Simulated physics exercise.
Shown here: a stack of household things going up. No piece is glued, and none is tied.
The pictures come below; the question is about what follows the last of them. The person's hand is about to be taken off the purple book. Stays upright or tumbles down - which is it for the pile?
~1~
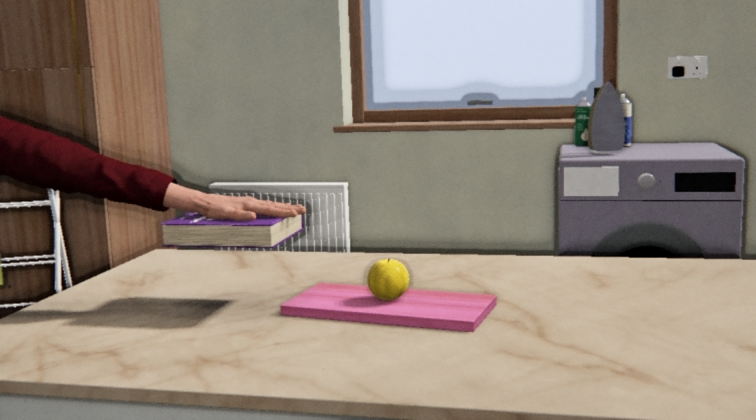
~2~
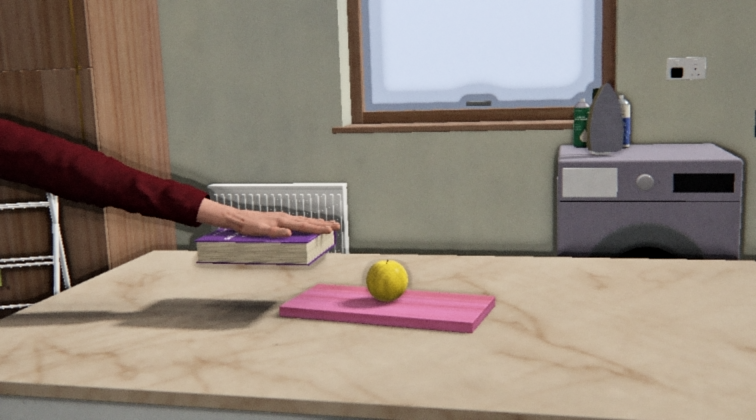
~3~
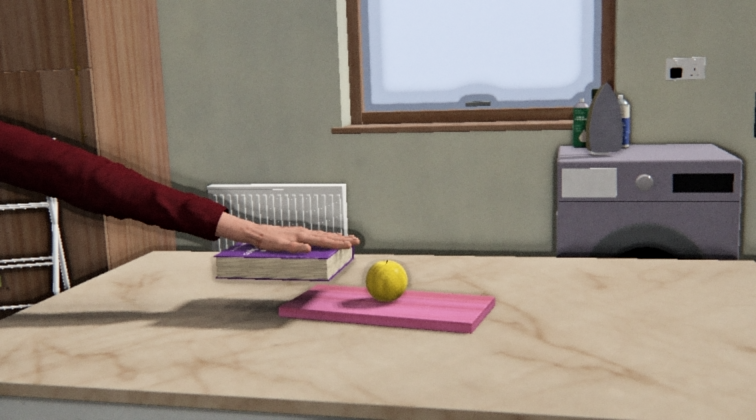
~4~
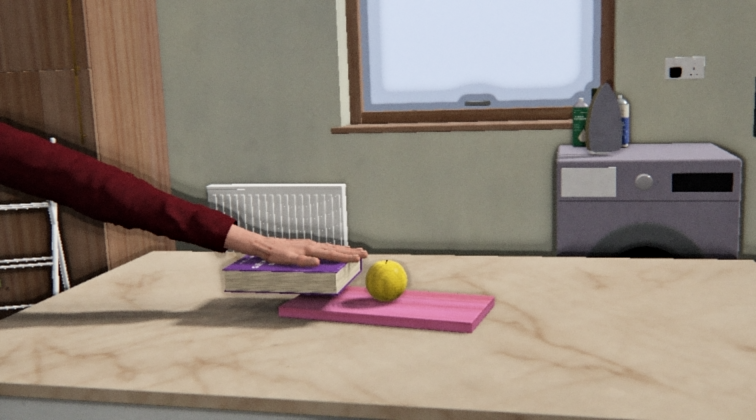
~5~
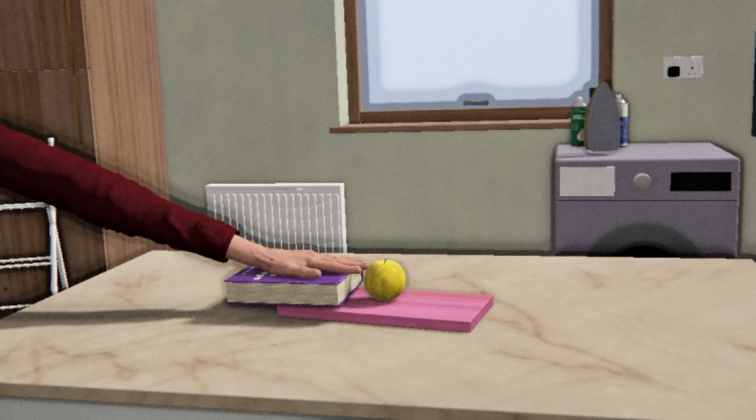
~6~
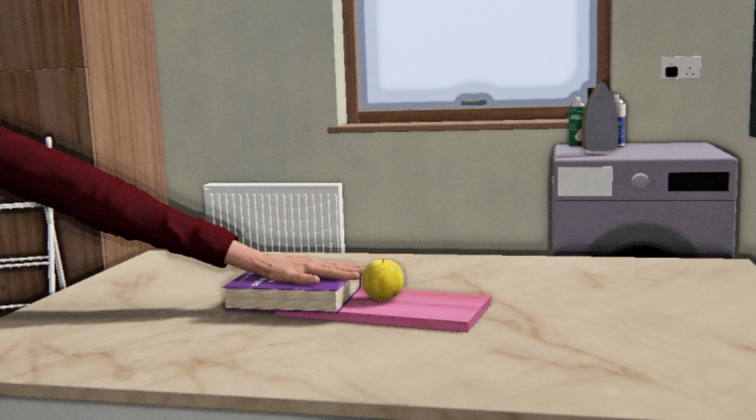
My guess is the pile will be stable.
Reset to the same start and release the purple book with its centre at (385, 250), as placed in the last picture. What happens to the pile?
It collapses.
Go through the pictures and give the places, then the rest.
In the first frame, still above its spot; purple book (235, 227); yellow apple (388, 280).
In the second frame, still above its spot; purple book (268, 242); yellow apple (387, 281).
In the third frame, still above its spot; purple book (287, 257); yellow apple (387, 281).
In the fourth frame, still above its spot; purple book (295, 270); yellow apple (386, 281).
In the fifth frame, still above its spot; purple book (296, 281); yellow apple (385, 280).
In the sixth frame, in place under the hand; purple book (295, 287); yellow apple (383, 280).
Then, 0.20 s after the last picture, nothing has stirred.
Then, 0.60 s after the last picture, purple book resting near (295, 287).
At rest, all 3 in place. Seen from the same camera at the end, purple book near (295, 287). The pile stays up.
